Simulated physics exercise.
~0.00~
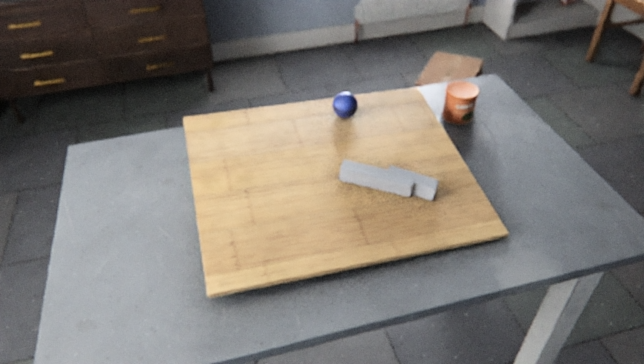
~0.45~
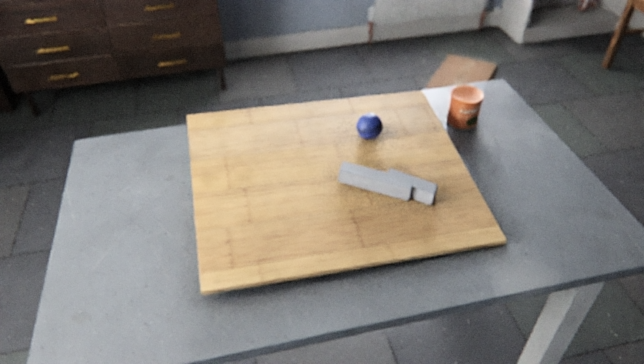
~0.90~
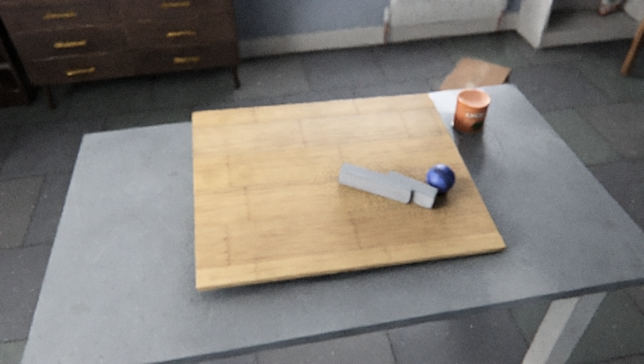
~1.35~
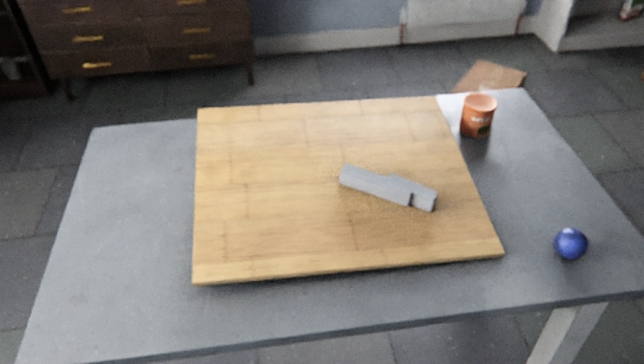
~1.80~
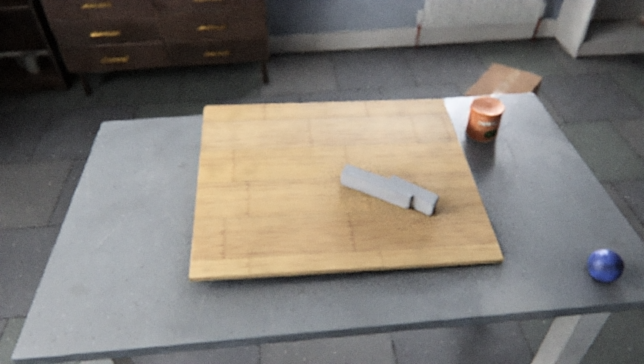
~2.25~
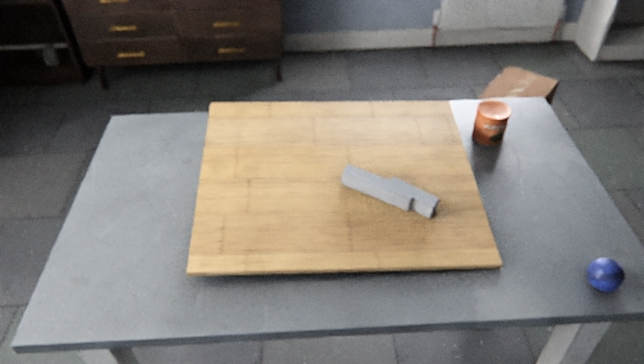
On a grey table, a blue ball rolls down a tilted wooden board past a grey block and off its right edge, stopping near the table's corner.
